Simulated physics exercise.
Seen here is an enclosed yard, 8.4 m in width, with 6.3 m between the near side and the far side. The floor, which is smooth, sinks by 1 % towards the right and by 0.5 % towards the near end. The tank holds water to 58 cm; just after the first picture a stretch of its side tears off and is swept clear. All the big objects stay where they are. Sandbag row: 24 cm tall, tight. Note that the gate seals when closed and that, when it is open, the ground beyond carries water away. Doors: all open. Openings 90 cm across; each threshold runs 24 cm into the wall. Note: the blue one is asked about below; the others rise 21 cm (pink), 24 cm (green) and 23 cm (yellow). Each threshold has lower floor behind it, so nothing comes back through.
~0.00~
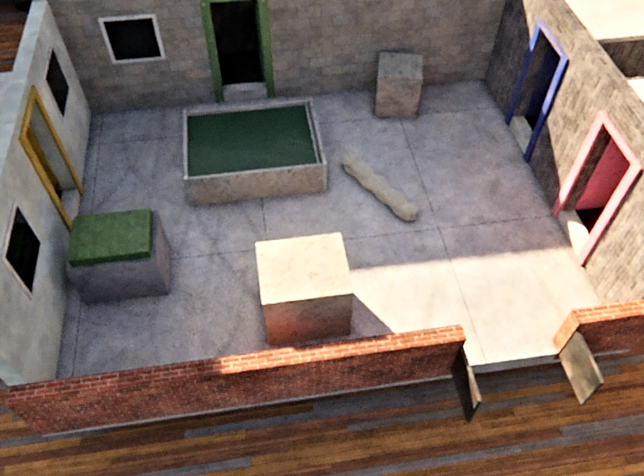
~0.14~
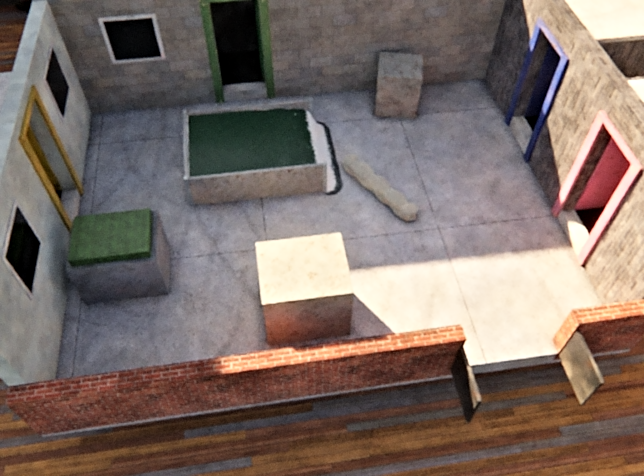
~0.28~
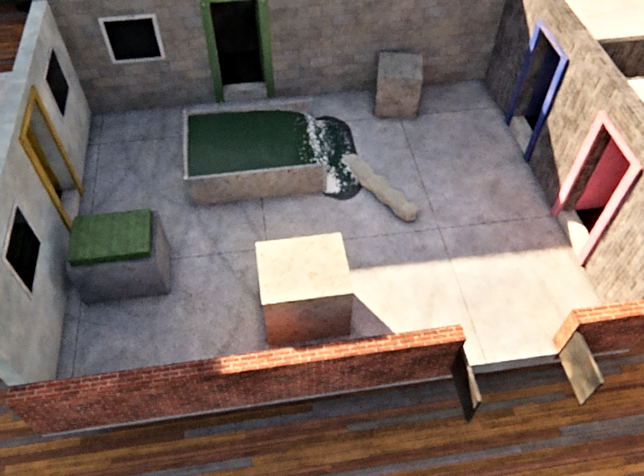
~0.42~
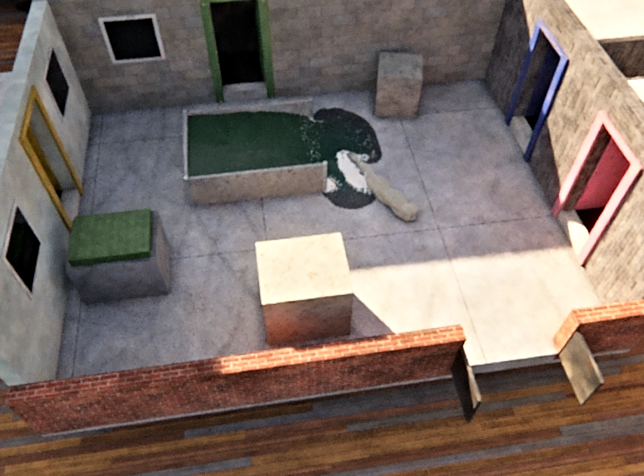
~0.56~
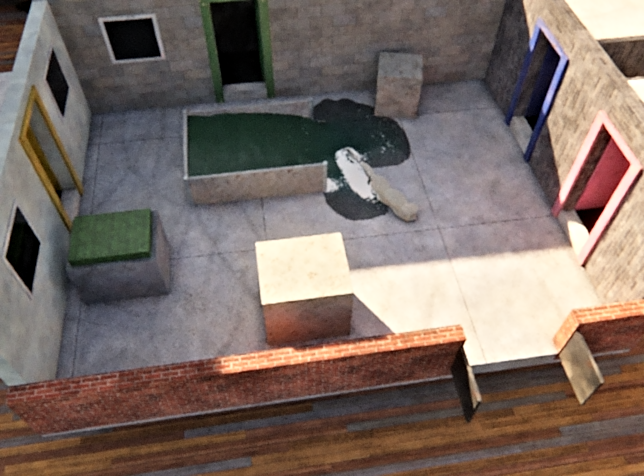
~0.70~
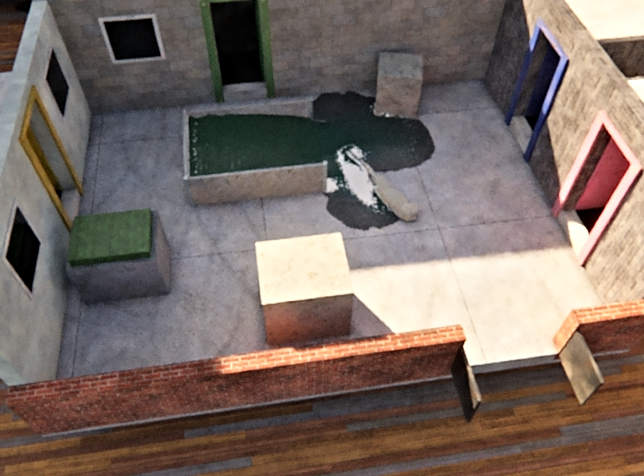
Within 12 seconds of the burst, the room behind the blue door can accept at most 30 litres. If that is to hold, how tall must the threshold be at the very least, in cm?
Close to 21 cm is just enough.
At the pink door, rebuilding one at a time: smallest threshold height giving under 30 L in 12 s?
Door pink, min height approx. 6.0 cm.
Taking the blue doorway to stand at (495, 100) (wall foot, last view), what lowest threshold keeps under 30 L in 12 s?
Minimum: About 11.0 cm.
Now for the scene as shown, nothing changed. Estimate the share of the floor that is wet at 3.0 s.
Wet share: Near 50 %.
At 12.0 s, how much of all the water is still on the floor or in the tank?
Around 72 per cent of the water.
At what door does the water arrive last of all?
The answer is the yellow door.
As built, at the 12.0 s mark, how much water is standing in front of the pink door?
Lab note: Depth approx. 8.5 cm.
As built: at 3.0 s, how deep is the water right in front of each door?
Door by door, in centimetres - pink 7, green 2, yellow 0, blue 25.
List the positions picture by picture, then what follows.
In the first picture, the tank at (253, 140) is whole and still, 58 cm deep; the blue door at (532, 101) is dry.
In the second picture, the gap is at (316, 150), the front 0.3 m out at (337, 187); the back of the tank holds 58 cm.
In the third picture, water pours out at (316, 151) and has run 0.7 m, to (353, 160); about 13 cm deep outside, 58 cm at the back.
In the fourth picture, the front is at (377, 156), 1.2 m from the gap at (316, 151); 2.2 m2 of floor is wet, 58 cm left at the back.
In the fifth picture, water pours out at (316, 151) and has run 1.8 m, to (405, 148); about 7 cm deep outside, 57 cm at the back.
In the sixth picture, the gap is at (316, 151), the front 2.2 m out at (430, 148); the back of the tank holds 52 cm; 1.8 m in a straight line remain to the blue door at (532, 101).
After 1.4 s water covers 25 % of the floor, deepest (38 cm) near (336, 171); 14 cm at the blue door, 0 litres in over its 24 cm threshold.
After 3.0 s water covers 50 % of the floor, deepest (26 cm) near (506, 147); 25 cm at the blue door, 10 litres in over its 24 cm threshold.
After 12.0 s water covers 90 % of the floor, deepest (9 cm) near (599, 332); 6 cm at the blue door, 12 litres in over its 24 cm threshold.
At the blue door as built, the water arrived by 1.3 s and peaked near 30 cm at 2.2 s.
With a threshold of 18.5 cm, 49 litres would have come in within the 12 s; with 25 cm, 9 litres. So under 30 litres takes about 21 cm.
